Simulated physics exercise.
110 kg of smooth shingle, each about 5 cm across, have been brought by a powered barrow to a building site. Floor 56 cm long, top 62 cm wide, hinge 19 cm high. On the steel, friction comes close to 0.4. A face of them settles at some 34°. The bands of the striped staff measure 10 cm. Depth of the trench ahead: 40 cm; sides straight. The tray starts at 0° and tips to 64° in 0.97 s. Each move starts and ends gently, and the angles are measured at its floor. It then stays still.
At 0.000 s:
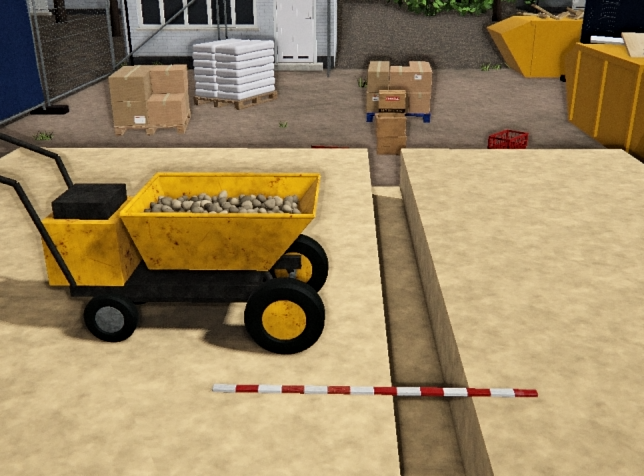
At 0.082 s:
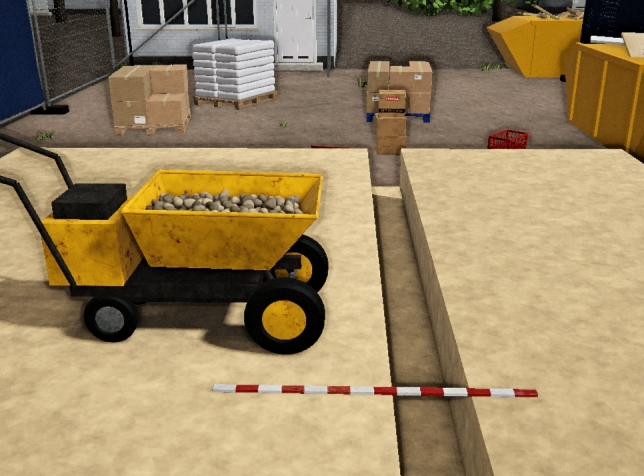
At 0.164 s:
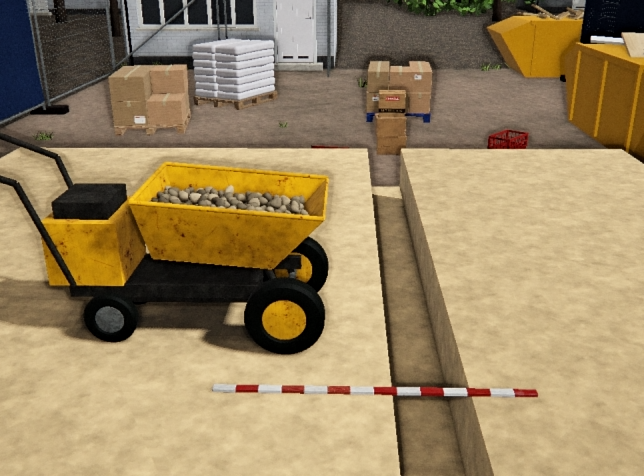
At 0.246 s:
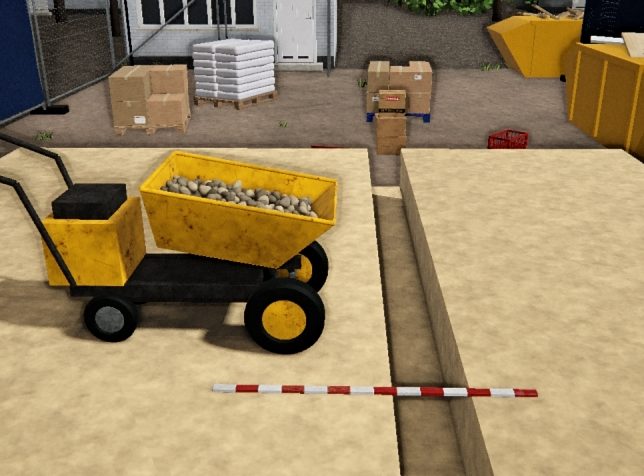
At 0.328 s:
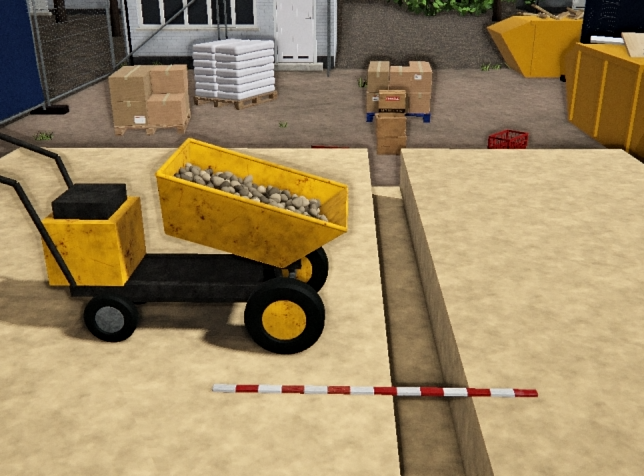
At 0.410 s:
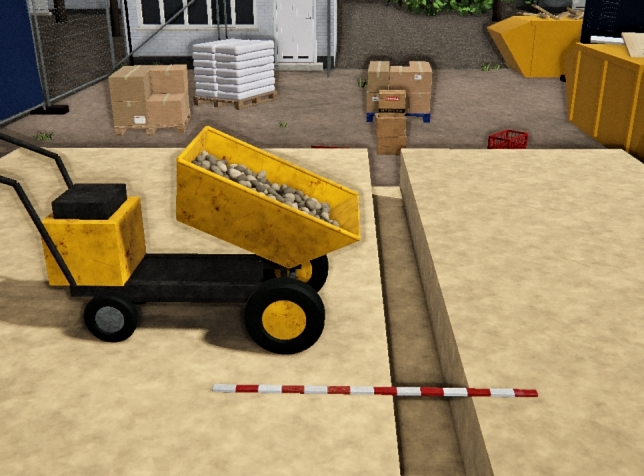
A yellow powered barrow loaded with grey stones stands at left on a pale, sandy building site, seen from slightly above by a still camera. A narrow trench runs to its right, with a red-and-white striped staff lying across it, and boxes, white sacks and yellow skips behind. The tray tilts steadily toward the right, its left end rising high while the wheels stay put.
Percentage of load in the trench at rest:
72 %.
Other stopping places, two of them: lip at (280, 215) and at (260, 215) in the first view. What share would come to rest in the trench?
Close to 95 percent in the first case, 85 percent in the second.
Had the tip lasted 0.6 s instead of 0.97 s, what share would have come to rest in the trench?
That works out at about 55 in a hundred.
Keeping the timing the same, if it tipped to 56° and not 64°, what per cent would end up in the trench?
It would be close to 60 percent.
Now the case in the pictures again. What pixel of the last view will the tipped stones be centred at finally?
Resting centre: About (432, 374).
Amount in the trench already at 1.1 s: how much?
About 20%.
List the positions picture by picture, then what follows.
The first frame shows lip at (314, 216), floor tilted 0°, highest stones at (240, 203).
The second frame shows lip at (317, 217), floor tilted 1°, highest stones at (217, 201); the stones move at 0.3 m/s on average.
The third frame shows lip at (324, 219), floor tilted 5°, highest stones at (185, 195); the stones move at 0.5 m/s on average.
The fourth frame shows lip at (334, 224), floor tilted 10°, highest stones at (184, 185); the stones move at 0.7 m/s on average.
The fifth frame shows lip at (347, 230), floor tilted 17°, highest stones at (194, 174); the stones move at 0.8 m/s on average.
The sixth frame shows lip at (360, 239), floor tilted 25°, highest stones at (210, 163); the stones move at 0.9 m/s on average.
After 0.7 s the floor is at 54°; 100 % in the tray; the foremost stones are at (377, 258).
After 1.1 s the floor is at 64°; 79 % in the tray, 21 % in the trench, 1 % past the trench; the foremost stones are at (457, 310).
After 1.4 s the floor is at 64°; 35 % in the tray, 39 % in the trench, 26 % past the trench; the foremost stones are at (567, 326).
After 3.4 s the floor is at 64°; 0 % in the tray, 72 % in the trench, 28 % past the trench; the foremost stones are past the picture's edge.
